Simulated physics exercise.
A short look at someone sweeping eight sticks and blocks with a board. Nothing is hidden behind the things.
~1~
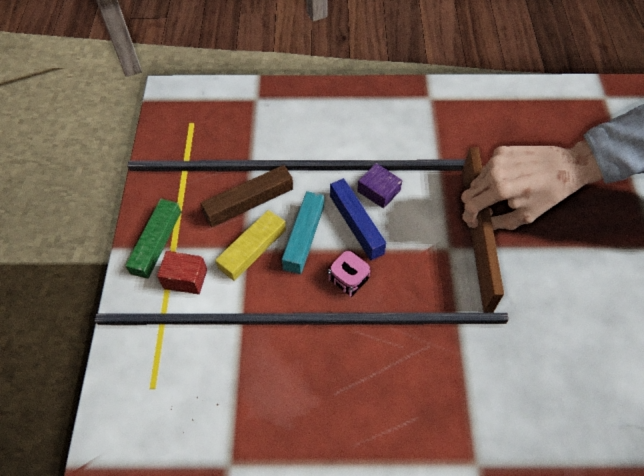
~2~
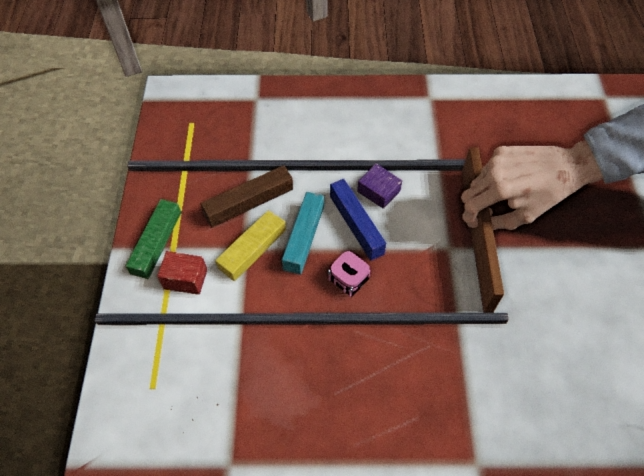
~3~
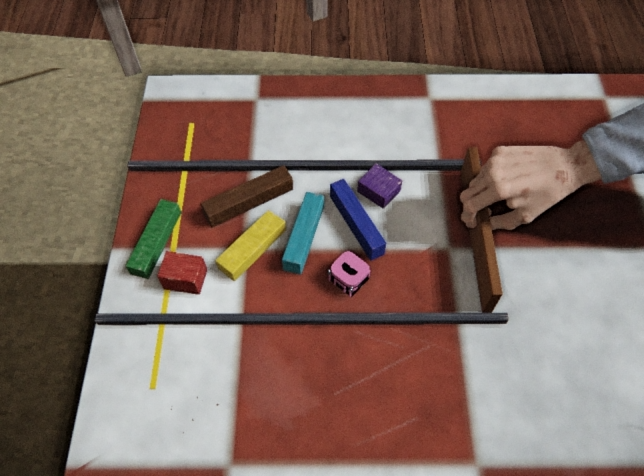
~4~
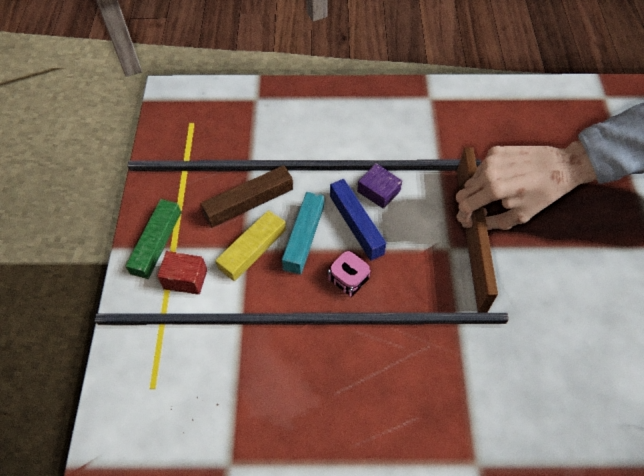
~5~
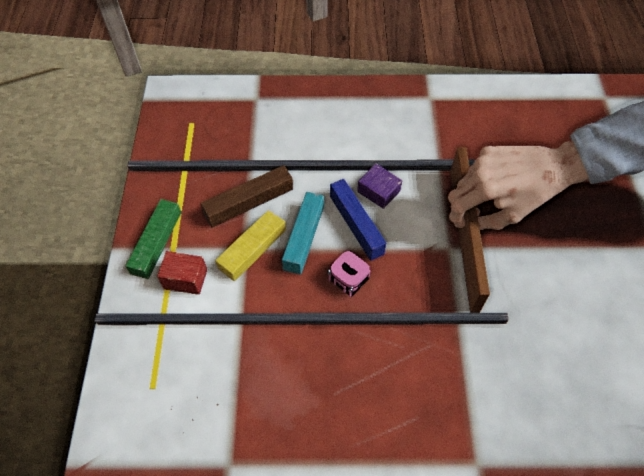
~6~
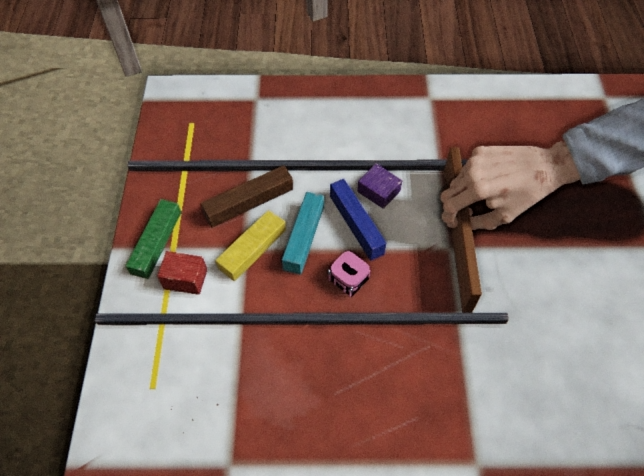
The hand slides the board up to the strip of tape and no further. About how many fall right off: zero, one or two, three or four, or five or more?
Here the number that fall off is three or four.
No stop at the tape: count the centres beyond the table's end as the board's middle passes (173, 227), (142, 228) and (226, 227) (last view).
In that order 3, 5 and 0.
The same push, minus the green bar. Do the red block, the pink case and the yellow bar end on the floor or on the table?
The red block tumbles off; the pink case holds on; the yellow bar remains up.
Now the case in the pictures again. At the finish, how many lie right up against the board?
3 of them.
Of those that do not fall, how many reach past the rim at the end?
1 of them.
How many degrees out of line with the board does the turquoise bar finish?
Roughly 20° out of line.
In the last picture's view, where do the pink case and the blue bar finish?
First (148, 295), then (150, 224).
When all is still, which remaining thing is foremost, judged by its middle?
The yellow bar.
Early on, none off yet; green bar at rest near (155, 238); red block at rest near (183, 273); brown bar at rest near (248, 196).
Finally, the number that fall off is three or four; lost, brown bar, red block and green bar.
